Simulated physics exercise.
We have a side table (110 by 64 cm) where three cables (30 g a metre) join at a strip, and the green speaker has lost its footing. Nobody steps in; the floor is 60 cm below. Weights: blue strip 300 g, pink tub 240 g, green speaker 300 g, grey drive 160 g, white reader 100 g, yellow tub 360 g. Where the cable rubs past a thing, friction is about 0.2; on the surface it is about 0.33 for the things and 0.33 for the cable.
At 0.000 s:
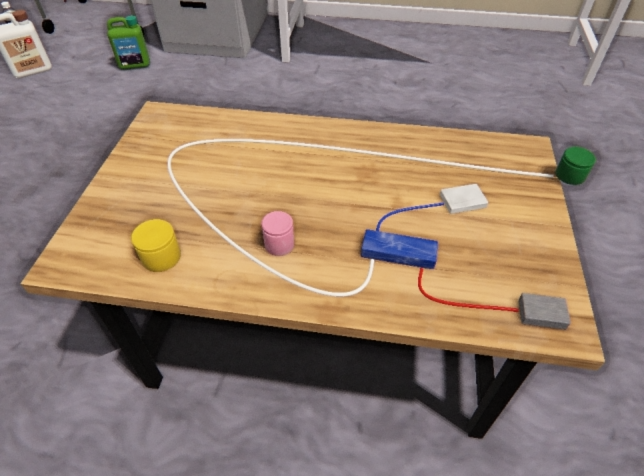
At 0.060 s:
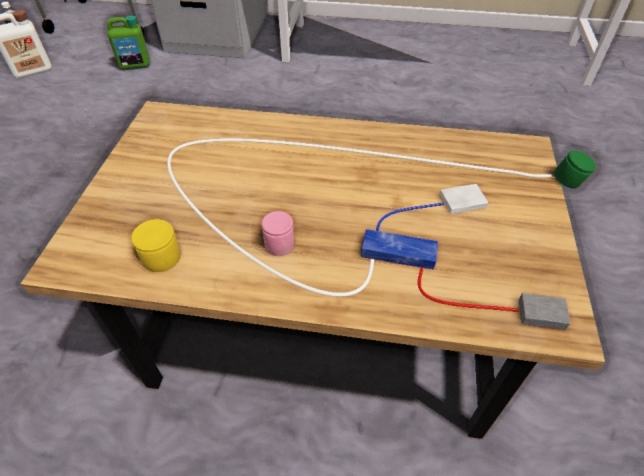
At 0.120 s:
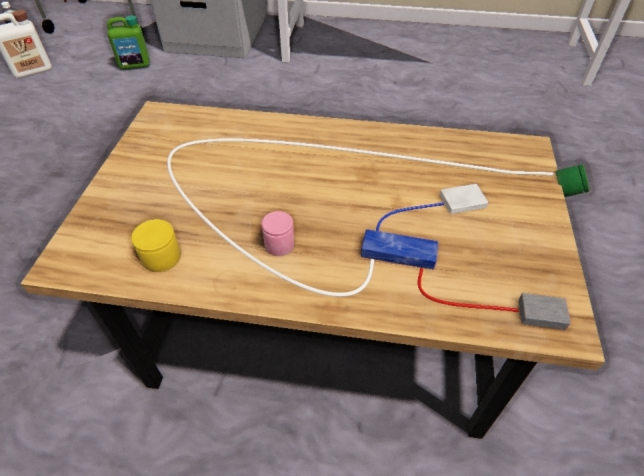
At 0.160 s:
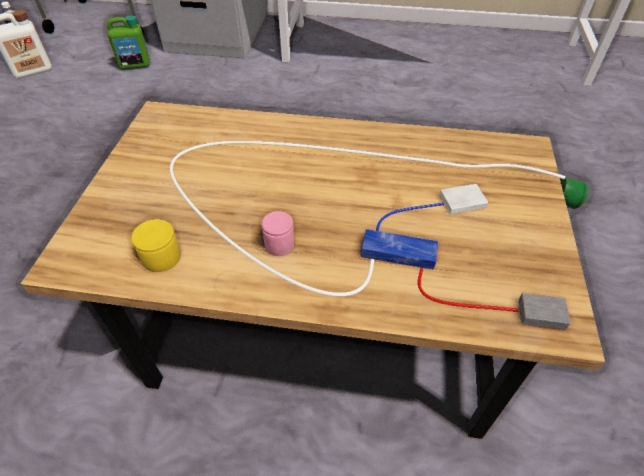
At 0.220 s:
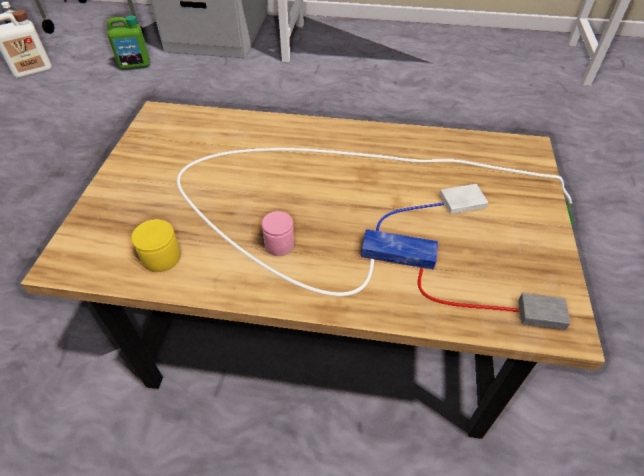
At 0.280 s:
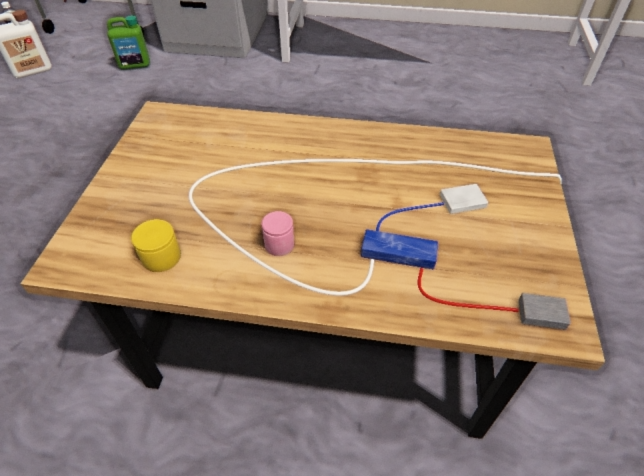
Wooden table with a green cylindrical object tipping over the right edge and dropping from view, drawing the white cable's loop rightward.
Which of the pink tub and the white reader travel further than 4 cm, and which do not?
Here is the split: The pink tub does not; the white reader does not.
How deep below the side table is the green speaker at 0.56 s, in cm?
55 cm or so.
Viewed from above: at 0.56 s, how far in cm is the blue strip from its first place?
Roughly 0 cm level.
By 0.6 s, the strip's end of the white cable at (372, 260); white reader 1 cm off its start, green speaker over the edge.
By 0.8 s, the strip's end of the white cable at (372, 260); white reader 1 cm off its start, green speaker over the edge.
By 1.1 s, the strip's end of the white cable at (372, 260); white reader 1 cm off its start at (470, 198), green speaker over the edge.
By 1.4 s, the strip's end of the white cable at (372, 260); white reader 1 cm off its start, green speaker over the edge.
By 2.6 s, the strip's end of the white cable at (372, 260); white reader 1 cm off its start at (470, 198), pink tub 1 cm off its start at (280, 222), green speaker over the edge.
